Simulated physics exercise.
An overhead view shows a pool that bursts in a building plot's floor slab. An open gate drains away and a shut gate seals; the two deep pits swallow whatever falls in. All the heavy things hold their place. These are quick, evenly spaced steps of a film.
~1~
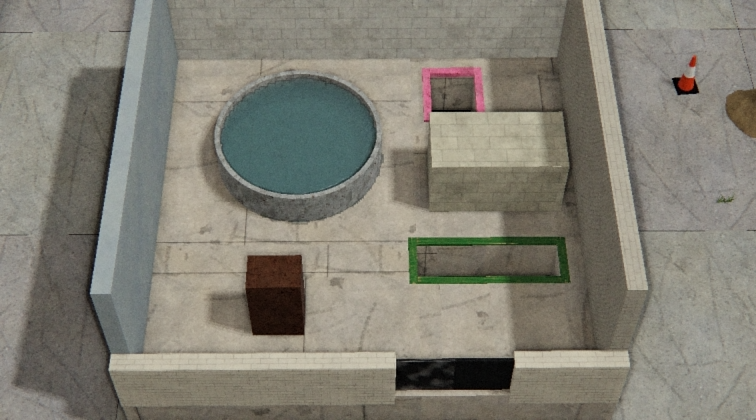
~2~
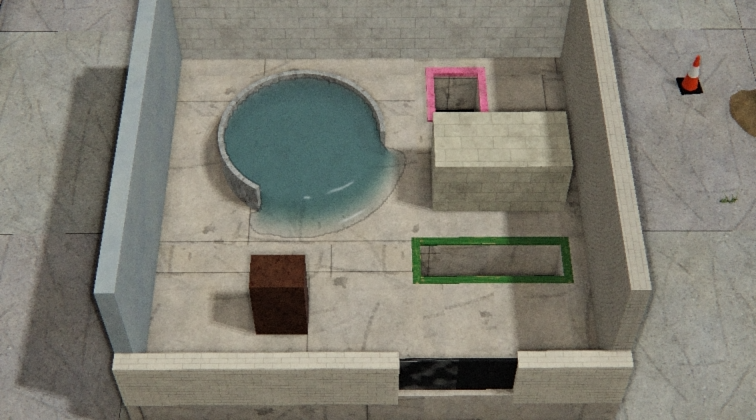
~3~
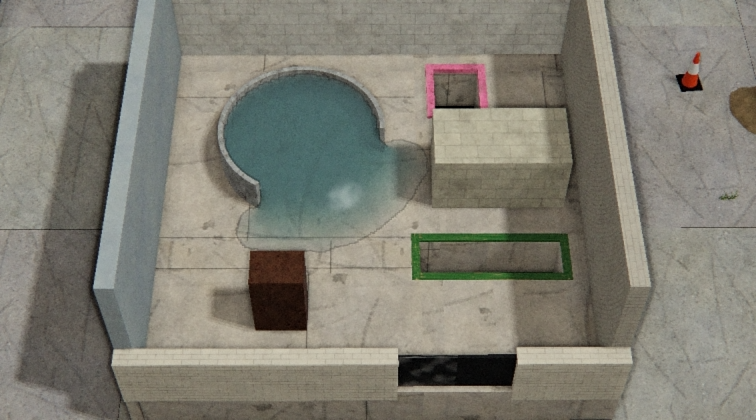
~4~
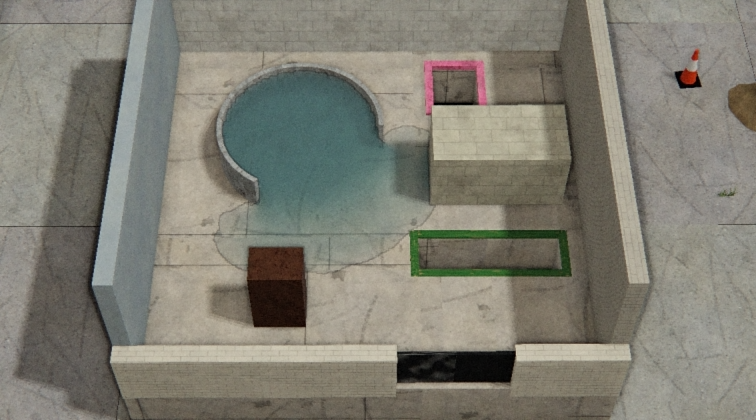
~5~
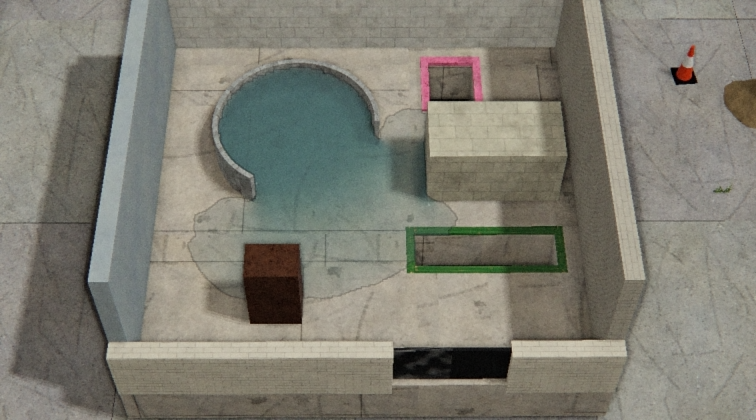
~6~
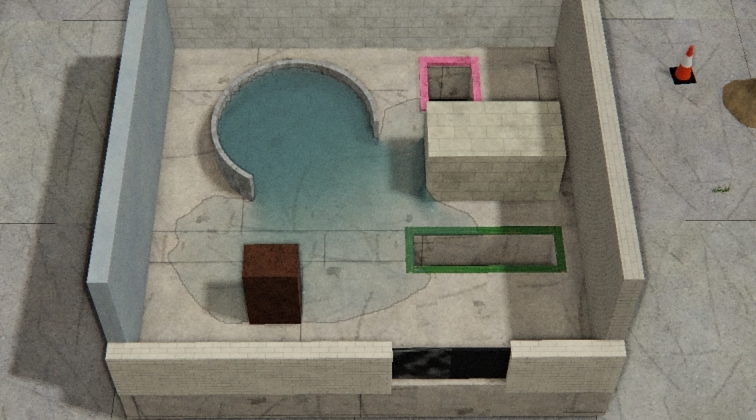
Water poured from a round tank when its front right side gave way, spreading across the walled floor toward the pale block, then around the brown box and up to the green-edged opening.
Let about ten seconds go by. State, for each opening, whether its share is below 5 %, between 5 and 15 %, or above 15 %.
One by one: The gate will take below five per cent; the green pit will take beyond fifteen per cent; the pink pit will take below five per cent.
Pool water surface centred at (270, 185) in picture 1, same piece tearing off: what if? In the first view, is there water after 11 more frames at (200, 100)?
Outcome at the given point: Spared.
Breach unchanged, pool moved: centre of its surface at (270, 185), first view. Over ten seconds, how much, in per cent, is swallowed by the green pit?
The green pit takes 50 per cent.
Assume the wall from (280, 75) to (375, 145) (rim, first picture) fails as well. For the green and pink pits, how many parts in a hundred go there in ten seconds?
For green it's about 4 per cent, and for pink about 40 per cent.
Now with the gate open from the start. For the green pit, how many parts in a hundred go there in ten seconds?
I'd put the green pit at 30 per cent after ten seconds.
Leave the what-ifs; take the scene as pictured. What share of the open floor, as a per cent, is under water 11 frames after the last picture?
My estimate is close to 50 per cent.
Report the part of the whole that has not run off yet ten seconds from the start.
My figure is close to 58 percent.
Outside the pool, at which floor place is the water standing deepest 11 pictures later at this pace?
Point to roughly (411, 368).
A moment on, water covers 40 % of the floor; the gate 0 %, the green pit 5 %, the pink pit 0 %.
Next, water covers 50 % of the floor; the gate 0 %, the green pit 11 %, the pink pit 0 %.
Then, water covers 65 % of the floor; the gate 0 %, the green pit 17 %, the pink pit 0 %.
Later, water covers 90 % of the floor; the gate 0 %, the green pit 30 %, the pink pit 0 %.
In the end, water covers 95 % of the floor; the gate 0 %, the green pit 42 %, the pink pit 1 %.
